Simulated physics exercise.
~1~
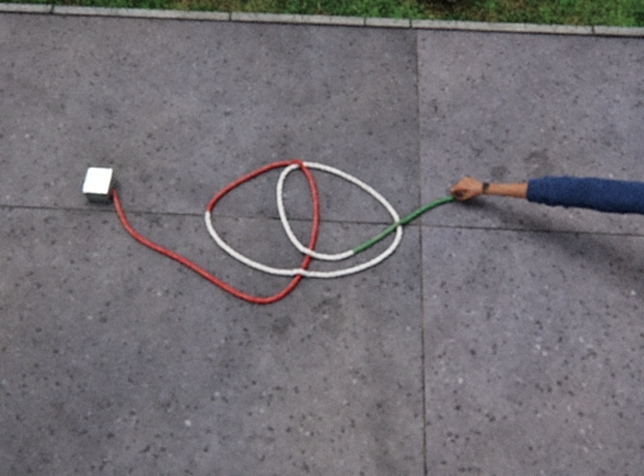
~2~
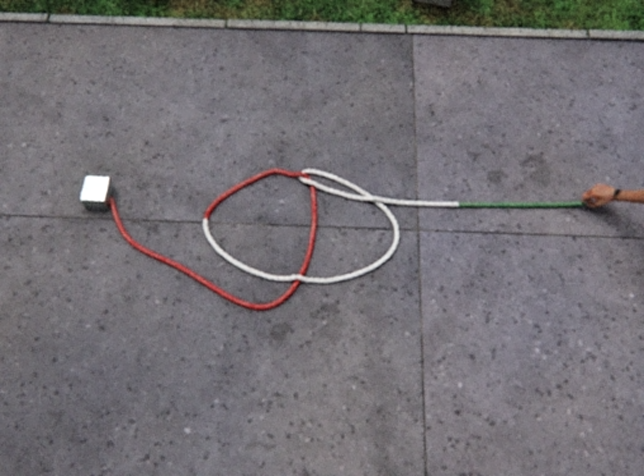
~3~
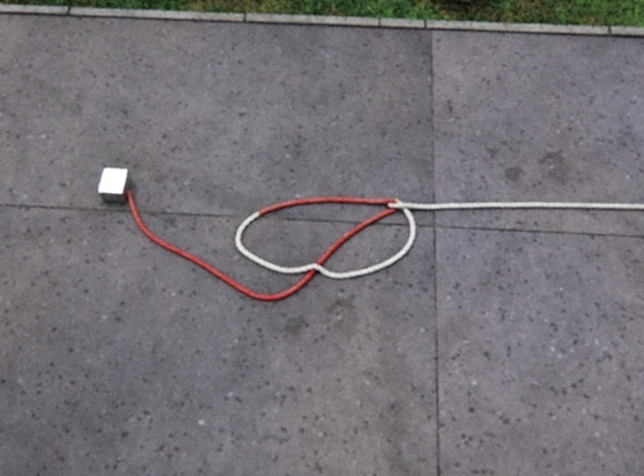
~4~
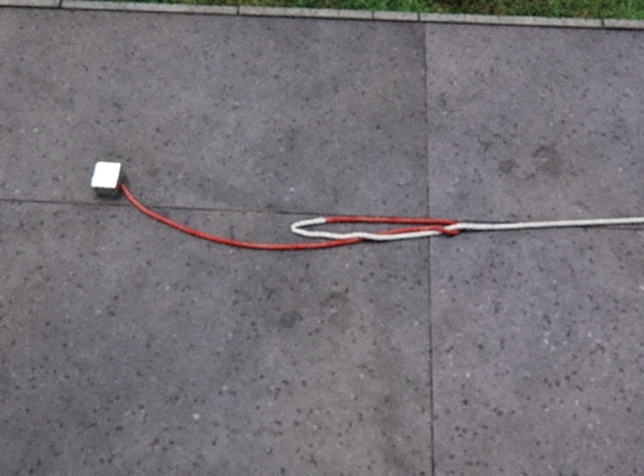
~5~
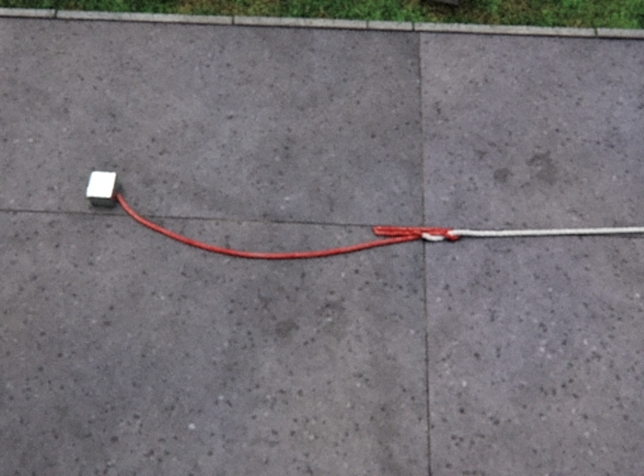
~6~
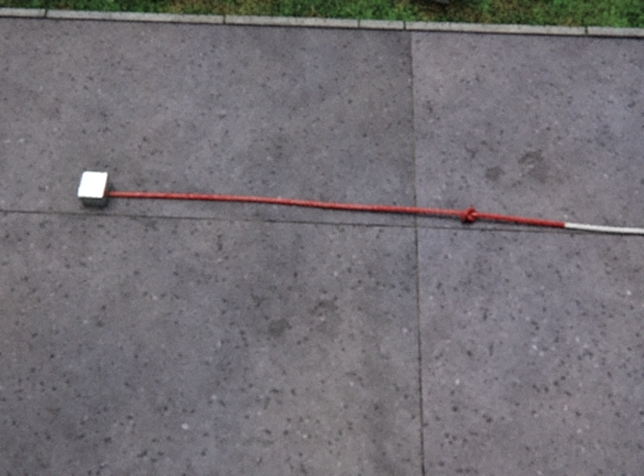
Hand pulling the green end of a looped red and white rope rightward across paving, the loops shrinking into a small knot.
